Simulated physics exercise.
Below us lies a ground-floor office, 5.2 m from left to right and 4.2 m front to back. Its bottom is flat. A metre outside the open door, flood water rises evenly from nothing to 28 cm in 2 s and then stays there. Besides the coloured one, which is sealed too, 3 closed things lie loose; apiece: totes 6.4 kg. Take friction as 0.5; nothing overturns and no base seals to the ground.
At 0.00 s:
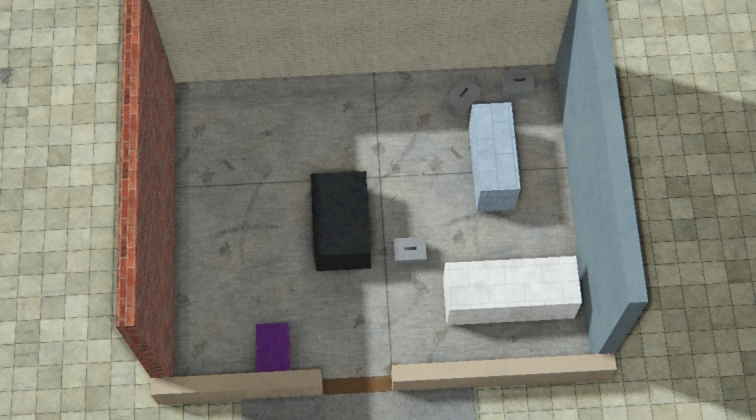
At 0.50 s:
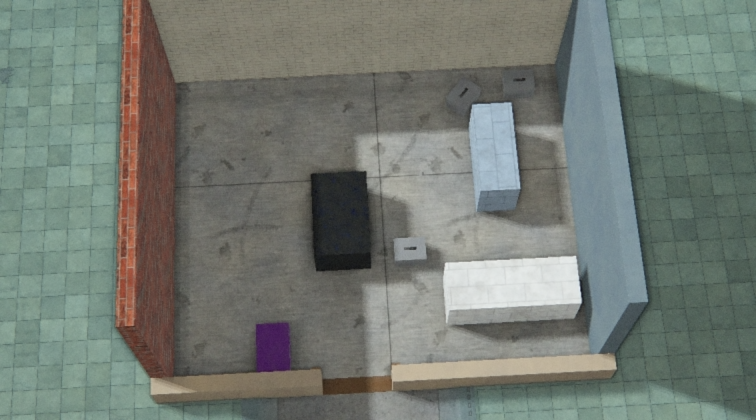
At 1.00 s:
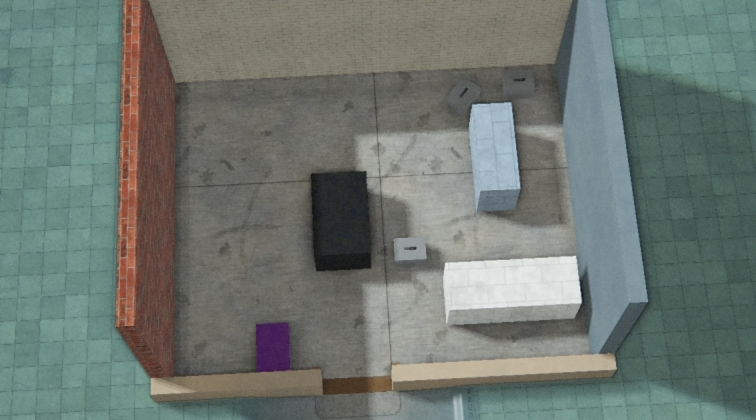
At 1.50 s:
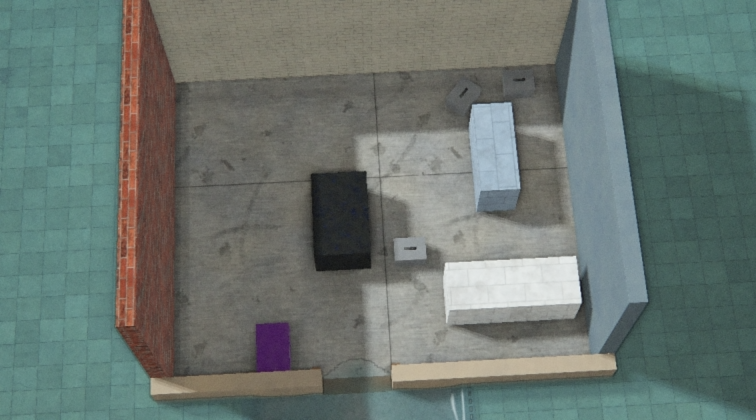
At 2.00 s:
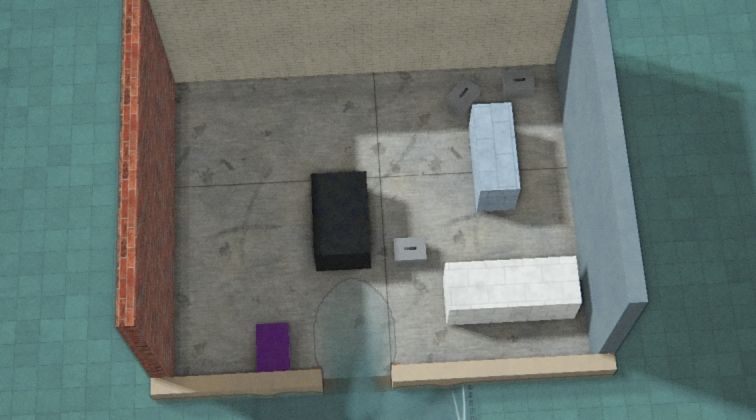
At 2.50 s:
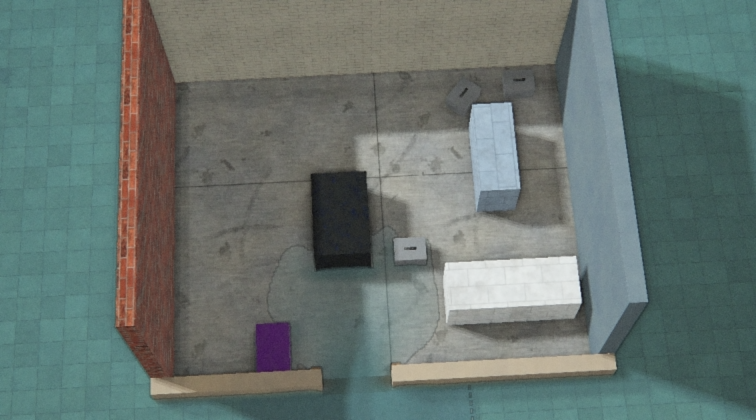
In a roofless office seen from above, greenish water covered the paving outside, then crept through the open doorway and spread across the nearby floor, while the boxes and blocks inside stayed put.
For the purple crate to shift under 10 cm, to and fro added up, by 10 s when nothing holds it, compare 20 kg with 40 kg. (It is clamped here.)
For it, the smaller load will do.
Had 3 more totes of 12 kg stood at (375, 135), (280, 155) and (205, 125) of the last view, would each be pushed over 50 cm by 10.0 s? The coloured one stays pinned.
In turn: Under, less, short of it.
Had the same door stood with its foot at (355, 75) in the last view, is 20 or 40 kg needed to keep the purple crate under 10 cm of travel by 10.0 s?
Then only the larger load is enough.
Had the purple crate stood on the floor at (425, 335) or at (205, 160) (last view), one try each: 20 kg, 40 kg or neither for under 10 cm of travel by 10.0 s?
In turn: The smaller is enough; it takes the larger.
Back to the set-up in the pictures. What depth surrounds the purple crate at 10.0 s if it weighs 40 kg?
Roughly 6 cm.
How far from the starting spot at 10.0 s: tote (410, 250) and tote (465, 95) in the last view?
In that order: 150 cm, 30 cm.
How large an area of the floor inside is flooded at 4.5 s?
Some 14 m2.
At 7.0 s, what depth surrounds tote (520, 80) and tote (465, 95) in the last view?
Roughly 6 and 5 cm.
After 3.5 s the purple crate would be 0 cm from its start with 20 kg and 0 cm from its start with 40 kg; 2 cm of water round it then.
After 4.5 s the purple crate would be 0 cm from its start with 20 kg and 0 cm from its start with 40 kg; 2 cm of water round it then.
After 7.0 s the purple crate would be 0 cm from its start with 20 kg and 0 cm from its start with 40 kg; 5 cm of water round it then.
After 10.0 s the purple crate would be 0 cm from its start with 20 kg and 0 cm from its start with 40 kg; 6 cm of water round it then.
